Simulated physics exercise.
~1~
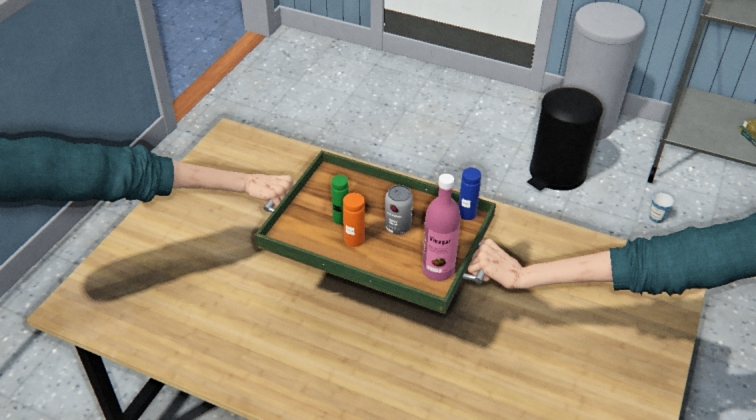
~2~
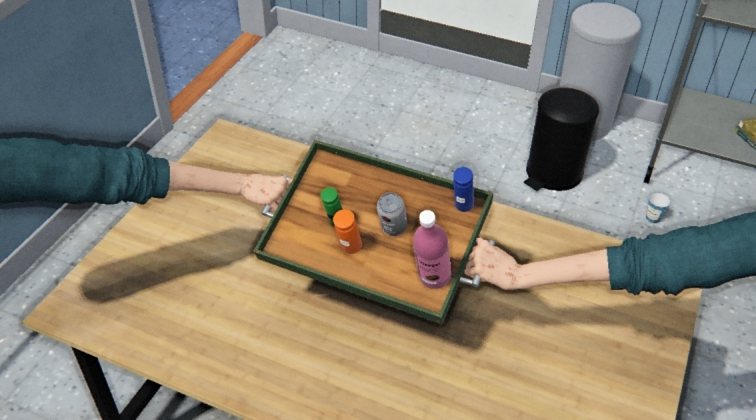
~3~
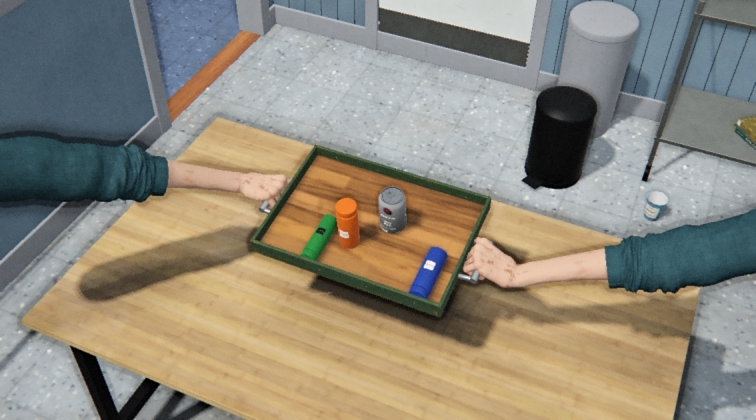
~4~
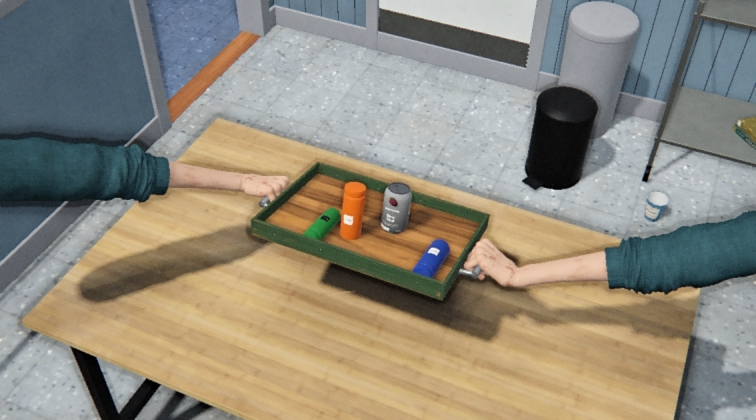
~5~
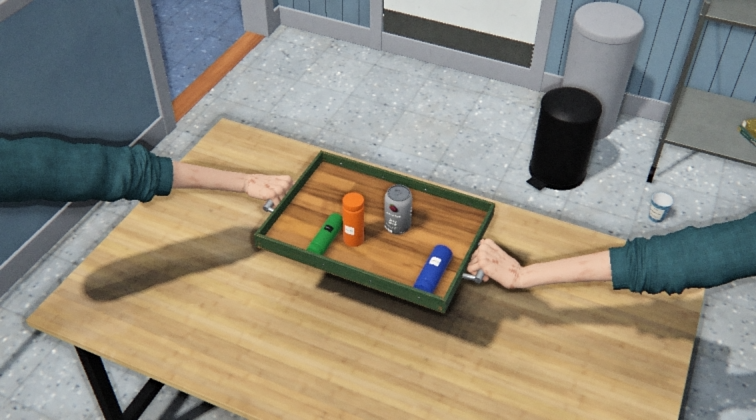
To begin with, two hands hold a green-rimmed wooden tray above a table, carrying a pink bottle, a grey can and green, orange and blue shakers, all upright. The hands tip the tray towards the near side, and the items begin to lean. Next, the pink bottle is gone from the tray, while the green and blue shakers lie on their sides near the front edge. The hands then tilt the tray the opposite way, and finally bring it back to level. The orange shaker and grey can still stand, with the two toppled shakers beside them.
